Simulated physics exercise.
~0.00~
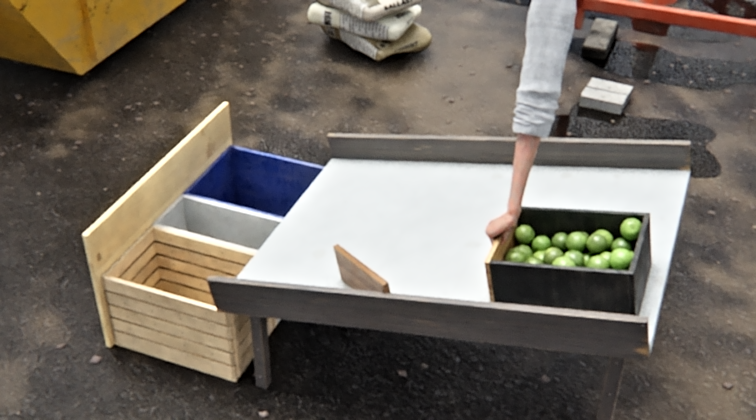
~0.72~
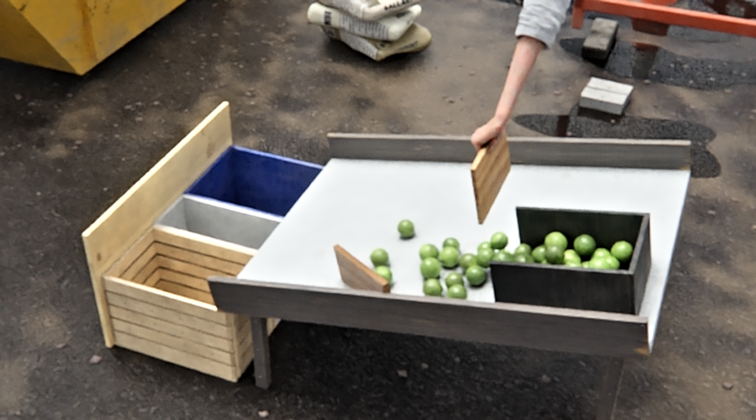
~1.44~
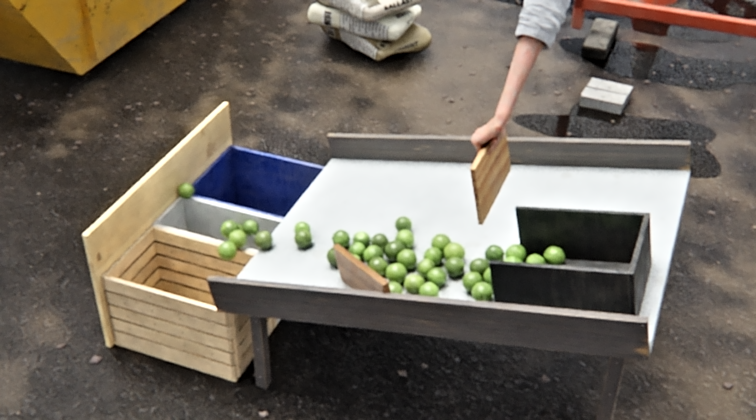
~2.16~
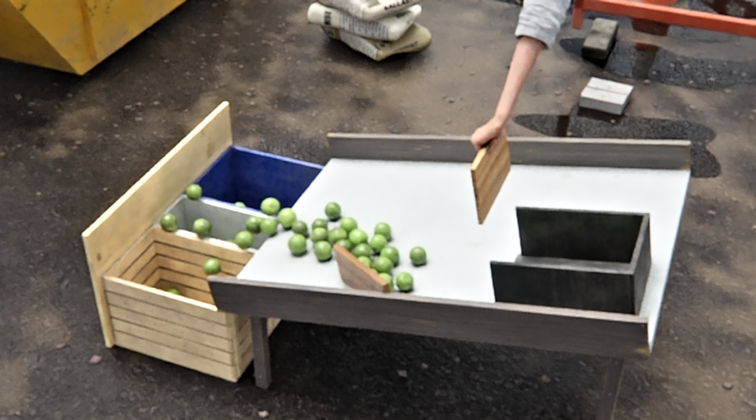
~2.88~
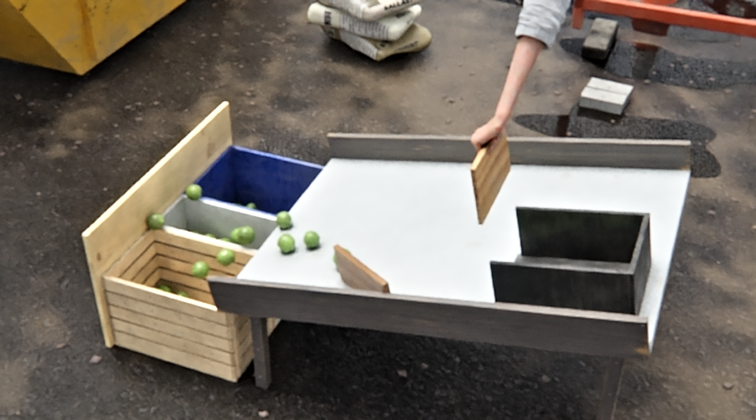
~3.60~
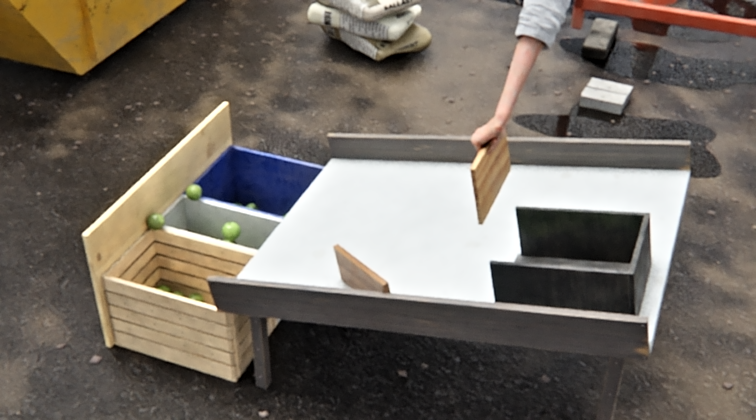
In the video, a hand lifts a wooden gate from a black pen on a sloping table, and green apples roll left past an angled board into three side-by-side catchers, with most landing in the middle white bin and fewer in the wooden tub and blue bin.
